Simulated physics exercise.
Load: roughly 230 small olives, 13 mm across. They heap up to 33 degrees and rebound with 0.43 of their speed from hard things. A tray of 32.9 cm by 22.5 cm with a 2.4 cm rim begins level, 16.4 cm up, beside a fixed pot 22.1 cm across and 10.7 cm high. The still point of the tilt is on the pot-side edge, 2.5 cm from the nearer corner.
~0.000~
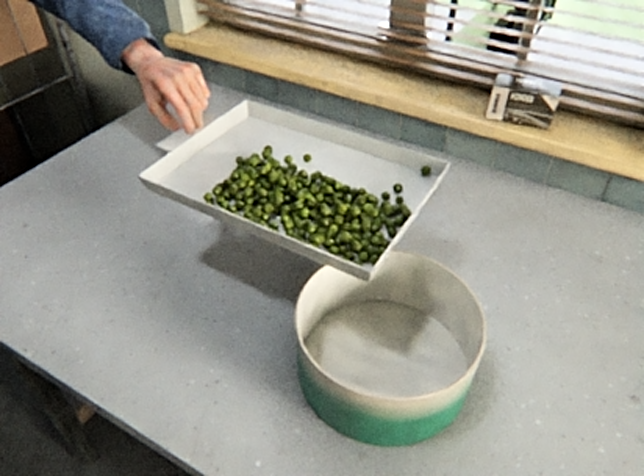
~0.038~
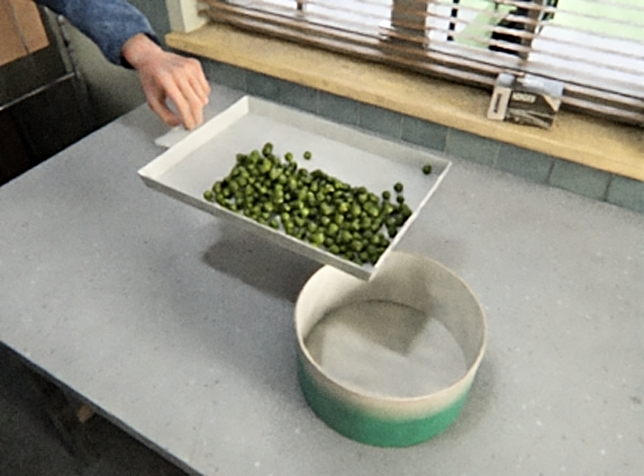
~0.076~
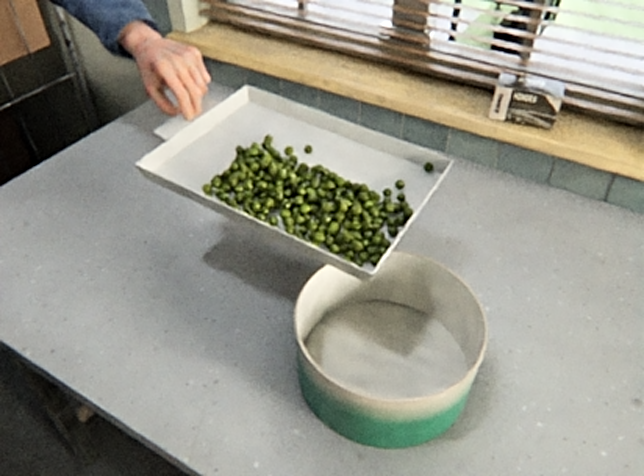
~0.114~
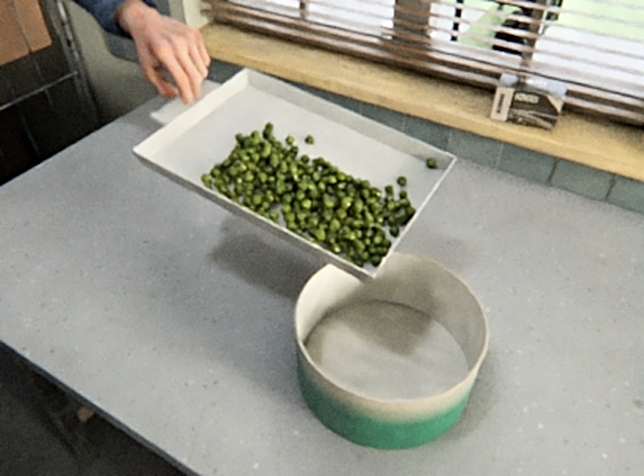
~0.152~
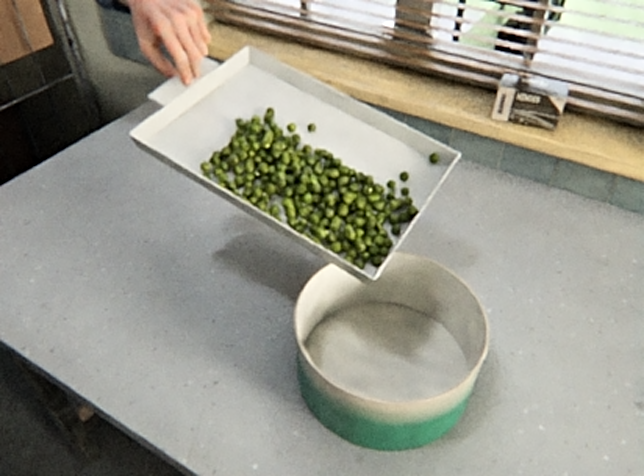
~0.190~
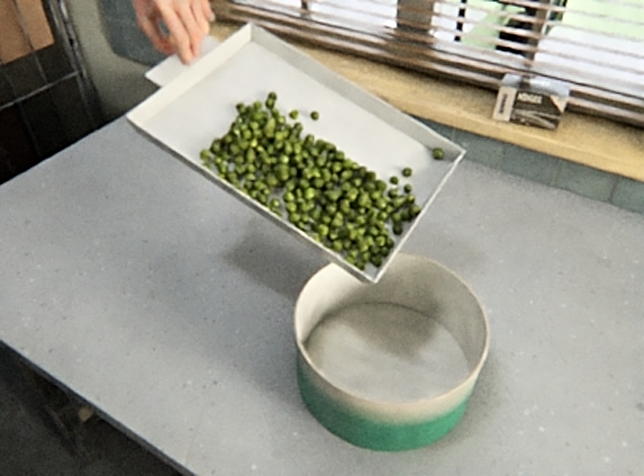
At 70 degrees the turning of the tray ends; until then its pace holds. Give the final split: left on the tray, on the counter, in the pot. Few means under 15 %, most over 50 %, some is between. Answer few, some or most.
Tray some, counter few, pot most.
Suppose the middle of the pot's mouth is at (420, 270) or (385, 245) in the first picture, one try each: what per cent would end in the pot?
Some 25 and 0 per cent.
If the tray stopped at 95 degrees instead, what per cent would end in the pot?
It would be near 95 per cent.
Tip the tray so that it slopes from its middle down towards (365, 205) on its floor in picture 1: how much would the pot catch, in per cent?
Some 25 per cent.
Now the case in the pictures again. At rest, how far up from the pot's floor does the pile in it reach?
Roughly 3.5 cm.
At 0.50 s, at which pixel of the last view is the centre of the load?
Near (363, 189).
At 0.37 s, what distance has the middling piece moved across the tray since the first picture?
Some 1 cm.
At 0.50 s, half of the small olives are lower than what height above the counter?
Some 26 cm.
Then, at 0.37 s, tilt 45 degrees; the tray holds 100 %, the pot 0 %.
After 0.50 s, tilt 64 degrees; the tray holds 100 %, the pot 0 %.
Then, at 0.75 s, tilt 70 degrees; the tray holds 60 %, the pot 30 %.
At rest (1.8 s), tray 35 %, counter 0 %, pot 65 %.
